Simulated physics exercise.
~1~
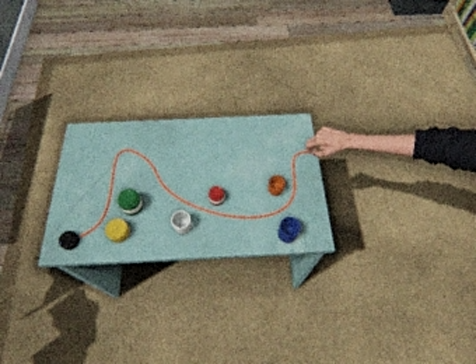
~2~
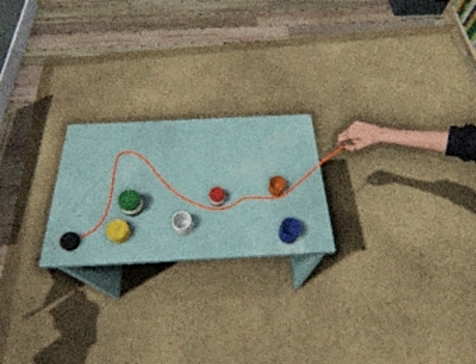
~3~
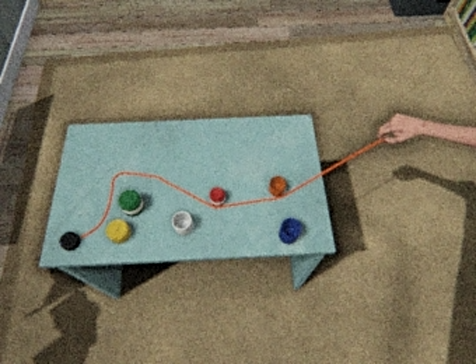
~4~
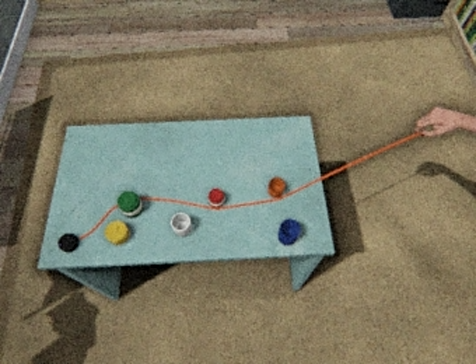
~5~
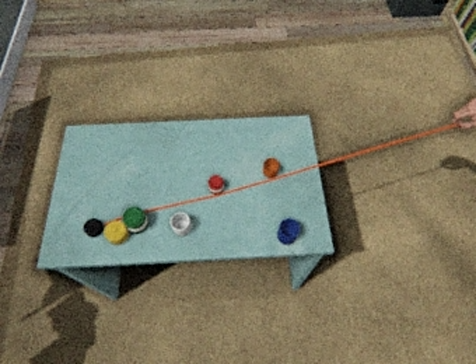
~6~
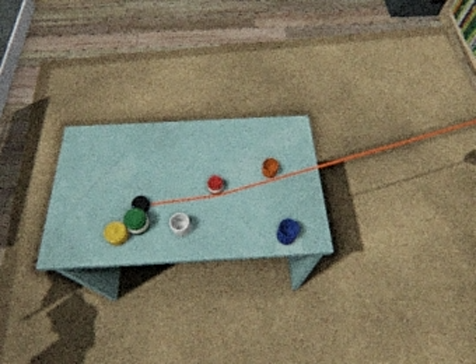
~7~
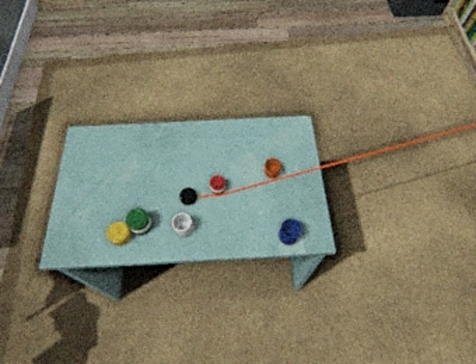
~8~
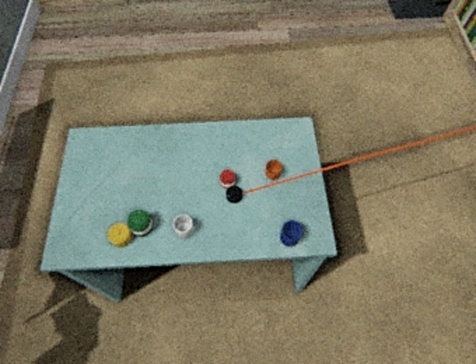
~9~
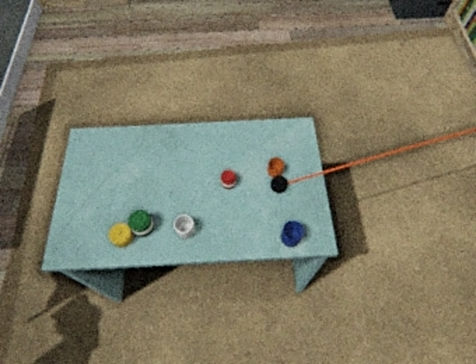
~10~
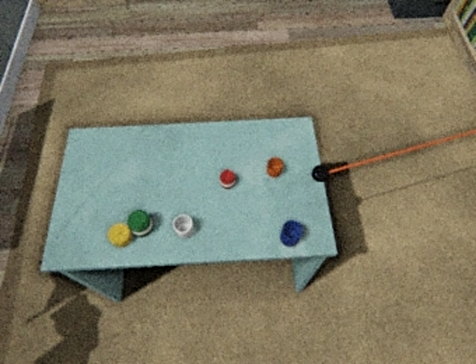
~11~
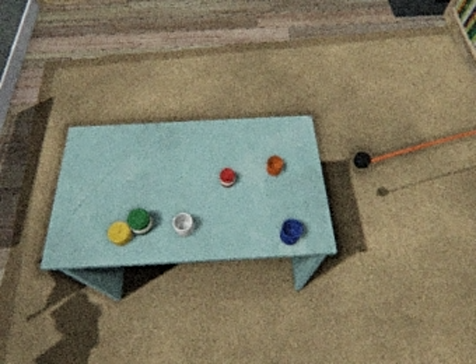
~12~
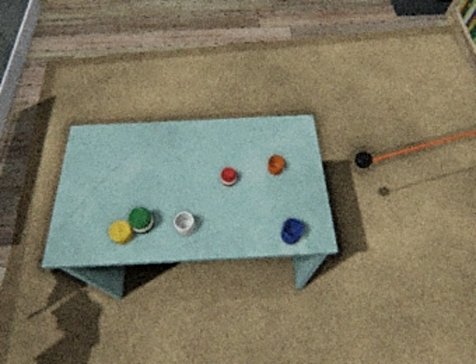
Hand pulling an orange cord rightward, dragging a black puck past small colourful pots, nudging some, and off a pale blue table.
